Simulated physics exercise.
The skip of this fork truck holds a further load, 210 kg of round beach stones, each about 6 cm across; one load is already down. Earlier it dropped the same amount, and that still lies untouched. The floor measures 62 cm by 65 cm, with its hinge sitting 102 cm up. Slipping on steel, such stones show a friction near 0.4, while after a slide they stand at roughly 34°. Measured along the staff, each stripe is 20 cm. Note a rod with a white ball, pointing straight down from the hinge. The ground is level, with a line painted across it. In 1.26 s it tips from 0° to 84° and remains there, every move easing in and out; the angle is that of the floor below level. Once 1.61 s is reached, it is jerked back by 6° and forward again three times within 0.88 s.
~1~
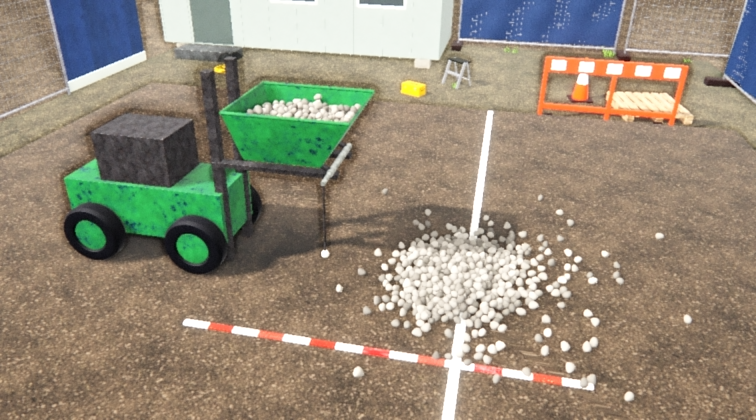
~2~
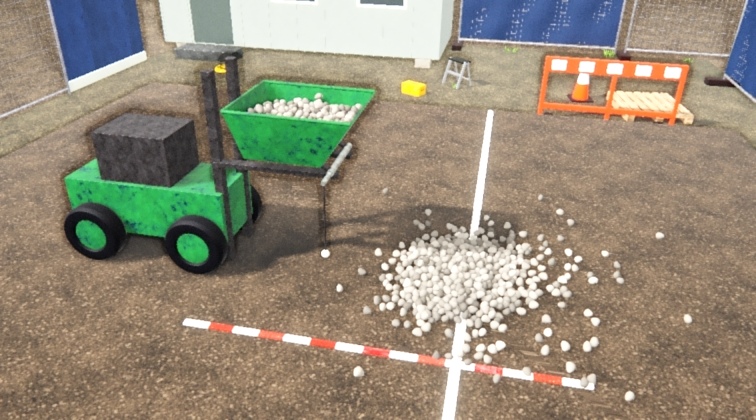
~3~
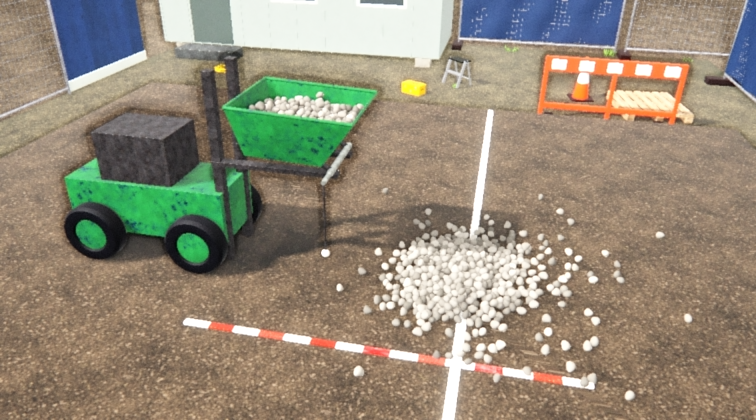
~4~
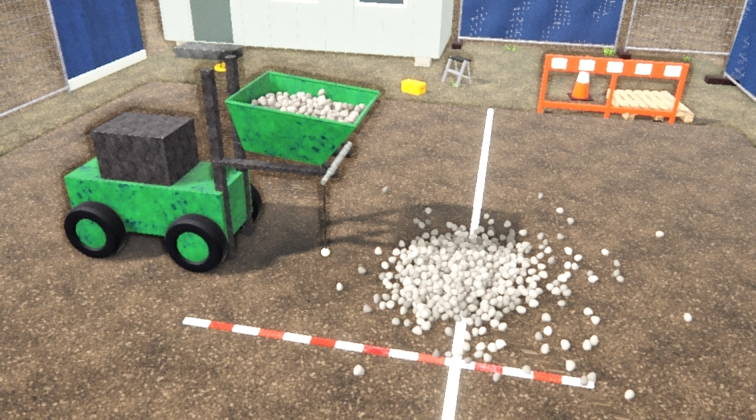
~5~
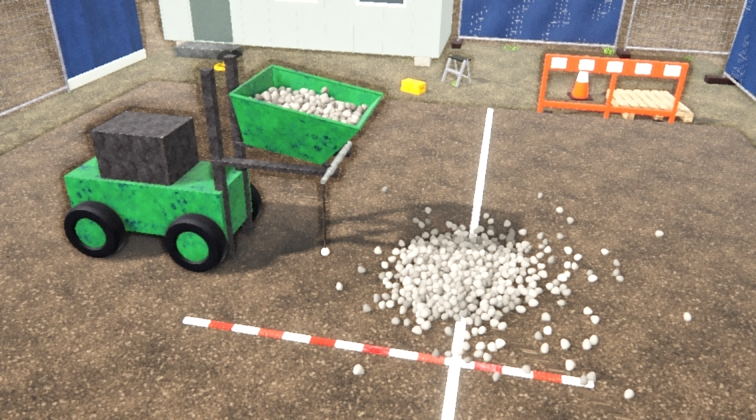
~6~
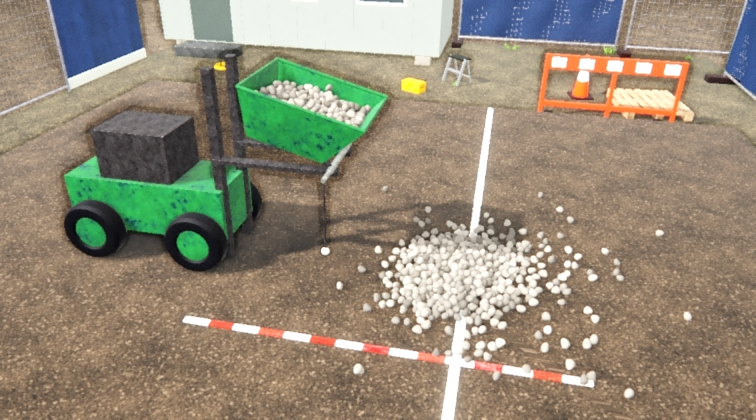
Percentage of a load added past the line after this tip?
54 per cent.
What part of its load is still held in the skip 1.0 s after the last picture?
45 %.
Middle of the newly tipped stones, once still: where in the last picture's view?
Roughly at (466, 269) in the last picture.
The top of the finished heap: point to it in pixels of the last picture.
Roughly at (459, 256).
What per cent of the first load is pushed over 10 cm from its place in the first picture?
20 %.
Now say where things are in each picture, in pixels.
The first frame shows lip at (349, 125), floor tilted 0°, highest stones at (318, 109). The earlier load is highest near (455, 270), 14 cm above ground level, 56 % short of the line, 44 % past the line.
The second frame shows lip at (350, 125), floor tilted 1°, highest stones at (304, 108).
The third frame shows lip at (352, 125), floor tilted 3°, highest stones at (295, 104).
In the fourth frame, the skip is at 6°, its lip at (356, 126); the top of the load is at (295, 99).
The fifth frame shows lip at (360, 129), floor tilted 10°, highest stones at (283, 95).
In the sixth frame, the skip is at 15°, its lip at (365, 132); the top of the load is at (281, 88).
Then, 0.6 s after the last picture the floor is at 71°; in per cent of one load, 100 in the skip, 56 short of the line, 44 past the line; the foremost stones are at (628, 281).
Then, 1.0 s after the last picture the floor is at 84°; in per cent of one load, 47 in the skip, 108 short of the line, 45 past the line; the foremost stones are at (628, 281).
Then, 2.6 s after the last picture the floor is at 84°; in per cent of one load, 0 in the skip, 102 short of the line, 98 past the line; the foremost stones are at (676, 311).
Then, 4.9 s after the last picture the floor is at 84°; in per cent of one load, 0 in the skip, 102 short of the line, 98 past the line; the foremost stones are at (679, 312). Net gain past the line, 54.
